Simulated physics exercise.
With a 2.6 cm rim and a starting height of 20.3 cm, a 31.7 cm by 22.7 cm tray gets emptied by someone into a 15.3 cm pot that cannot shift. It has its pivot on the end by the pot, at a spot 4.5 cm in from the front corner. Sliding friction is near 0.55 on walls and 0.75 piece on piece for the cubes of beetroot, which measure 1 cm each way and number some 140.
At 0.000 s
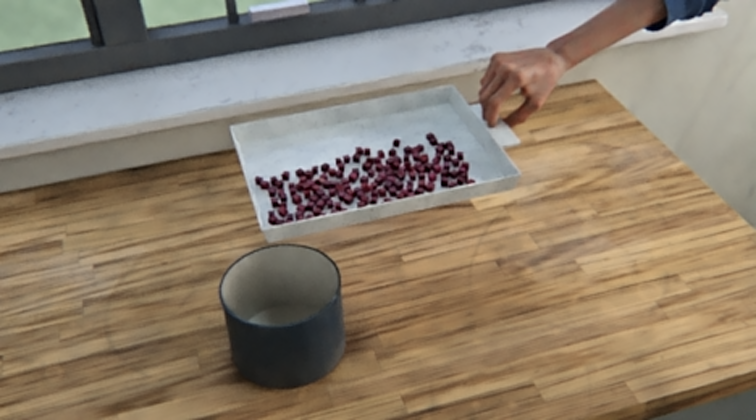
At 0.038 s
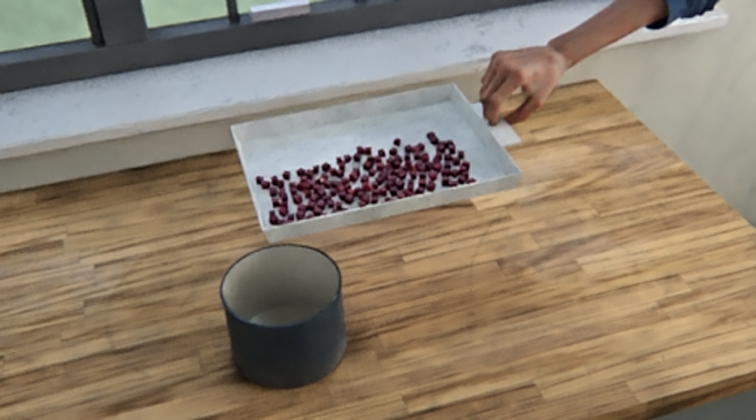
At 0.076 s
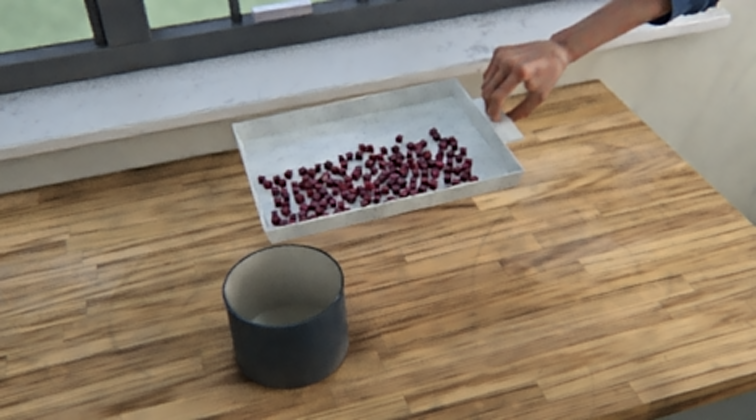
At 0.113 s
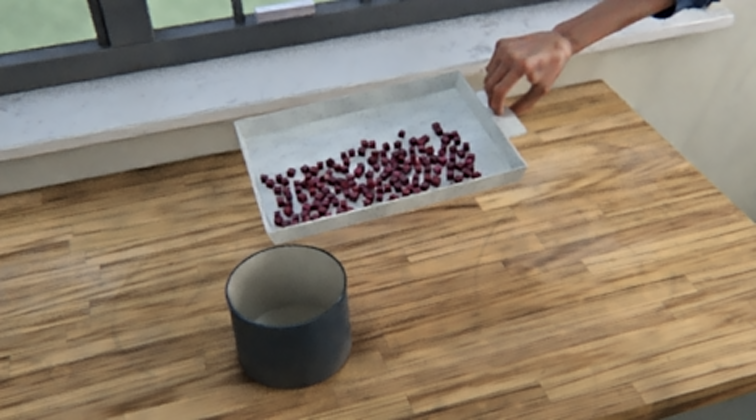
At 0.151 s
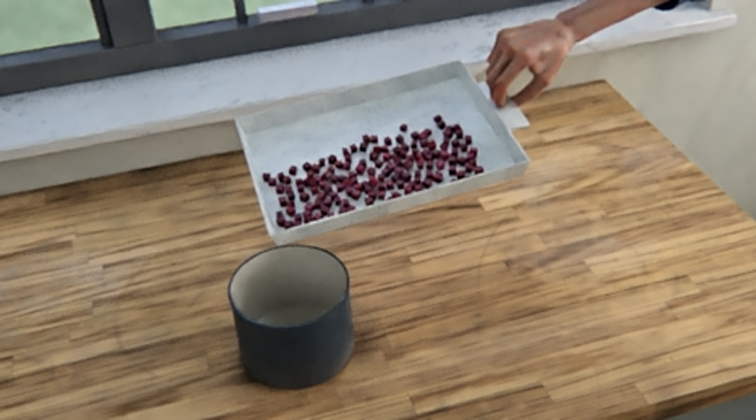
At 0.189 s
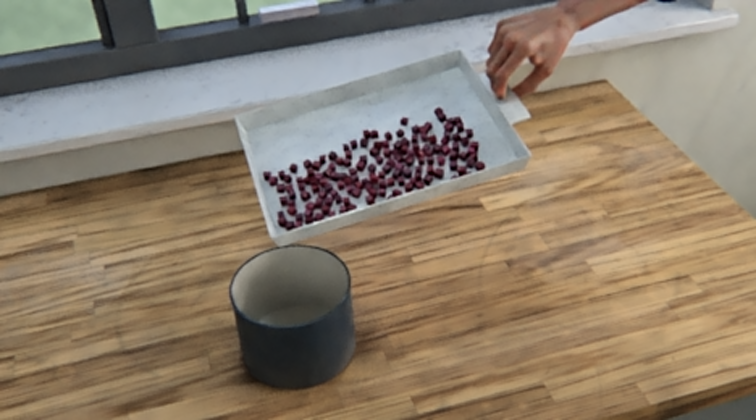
A shallow pale tray of small dark red pieces sits level above a wooden table, gripped at its right end by a hand, with a dark round pot below its left end. The hand then raises the right end slightly, slanting the tray down toward the left, while the pieces barely shift.
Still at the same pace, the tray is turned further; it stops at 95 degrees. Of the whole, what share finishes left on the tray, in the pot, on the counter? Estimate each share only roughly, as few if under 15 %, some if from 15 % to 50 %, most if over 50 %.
Roughly: Tray few, pot most, counter some.
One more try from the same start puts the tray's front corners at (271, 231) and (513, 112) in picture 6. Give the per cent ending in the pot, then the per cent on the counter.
Pot 25 % / counter 75 %.
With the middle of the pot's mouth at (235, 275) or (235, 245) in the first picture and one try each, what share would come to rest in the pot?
Try one: ~ 30 %; try two: ~ 0 %.
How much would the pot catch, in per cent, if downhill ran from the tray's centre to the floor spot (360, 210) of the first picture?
50 %.
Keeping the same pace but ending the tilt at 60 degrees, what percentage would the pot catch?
Around 15 %, I reckon.
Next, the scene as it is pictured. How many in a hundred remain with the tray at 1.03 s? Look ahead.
Roughly 85 percent of the load, I'd say.
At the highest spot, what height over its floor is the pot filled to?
Roughly 3.0 centimetres.
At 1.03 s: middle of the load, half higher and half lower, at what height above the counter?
The halfway mark is near 24 cm.
Then, at 0.70 s, tilt 51 degrees; the tray holds 100 %, the pot 0 %.
After 1.03 s, tilt 77 degrees; the tray holds 85 %, the pot 5 %.
After 1.46 s, tilt 95 degrees; the tray holds 20 %, the pot 50 %.
In the end, at 2.7 s, tray 0 %, pot 75 %, counter 25 %.
